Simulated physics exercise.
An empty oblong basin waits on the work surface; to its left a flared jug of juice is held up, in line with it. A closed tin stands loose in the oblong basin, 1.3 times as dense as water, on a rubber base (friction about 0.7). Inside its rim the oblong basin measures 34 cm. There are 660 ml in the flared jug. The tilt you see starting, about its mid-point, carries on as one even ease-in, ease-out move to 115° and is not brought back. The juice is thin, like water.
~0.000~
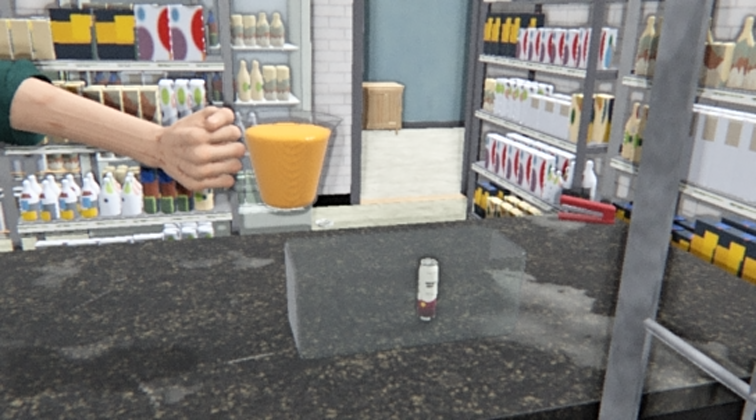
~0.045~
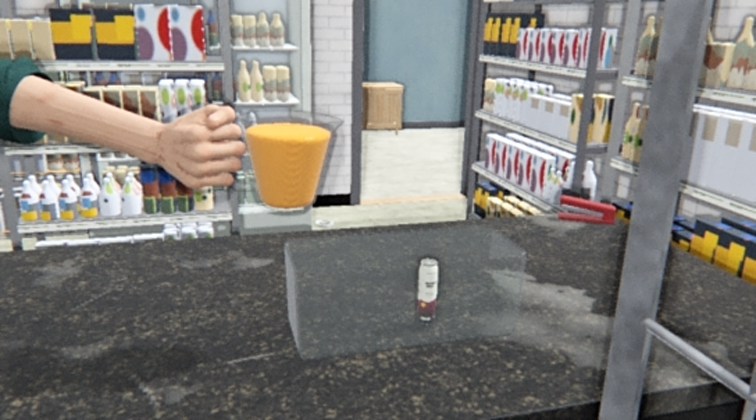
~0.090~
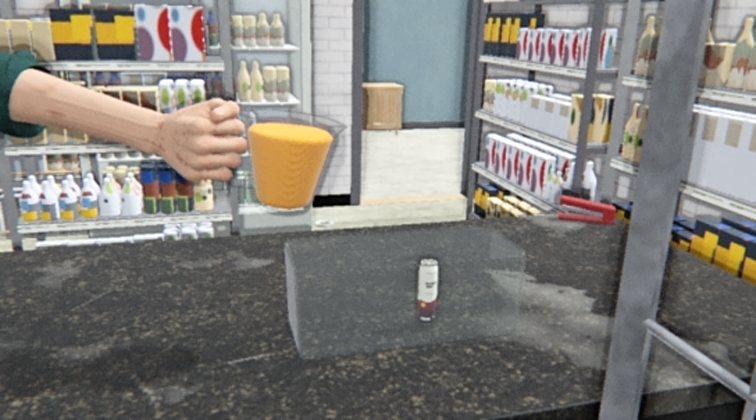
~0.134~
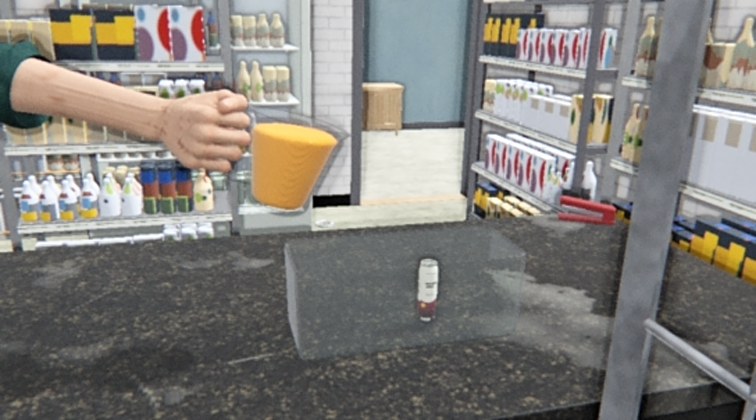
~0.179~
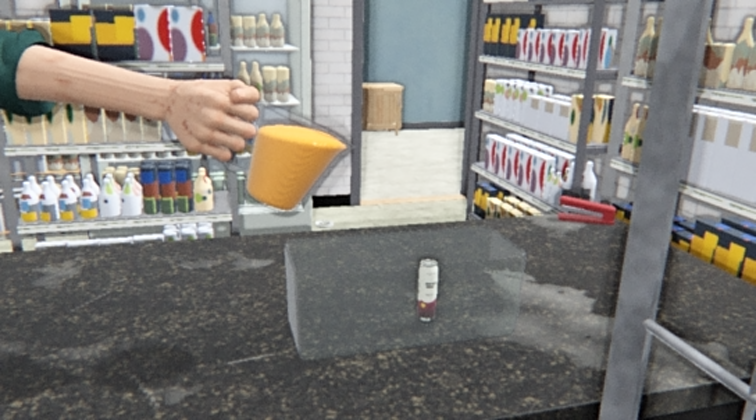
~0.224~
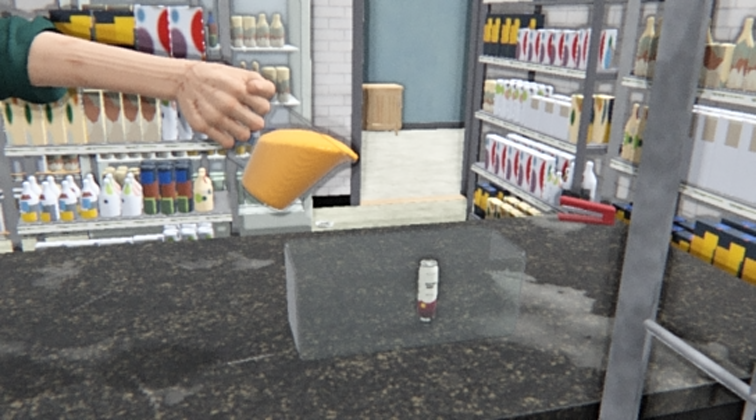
The video shows a hand gripping a clear jug of orange juice above a dark counter, left of a transparent oblong basin holding a small can, and tilting the jug rightward, slowly then faster, as juice reaches its lip.
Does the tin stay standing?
The tin stays up.
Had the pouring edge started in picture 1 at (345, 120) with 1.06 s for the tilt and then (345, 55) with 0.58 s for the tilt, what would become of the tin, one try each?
First it remains upright; then it topples.
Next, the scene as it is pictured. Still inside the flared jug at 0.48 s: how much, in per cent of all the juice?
Near 32 in a hundred.
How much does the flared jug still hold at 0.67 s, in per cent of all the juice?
Some 1 per cent.
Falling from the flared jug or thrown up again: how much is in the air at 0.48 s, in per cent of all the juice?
Near 26 in a hundred.
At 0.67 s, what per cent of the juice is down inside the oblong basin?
Some 94 per cent.
After 0.48 s the tilt is 107° and 31 per cent is still to pour; the tin stands where it began.
After 0.67 s the tilt is 115° and 1 per cent is still to pour; the tin stands where it began.
After 0.87 s the tilt is 115° and 0 per cent is still to pour; the tin stands where it began.
After 1.08 s the tilt is 115° and 0 per cent is still to pour; the tin stands where it began.
In the end the tin stands where it began.
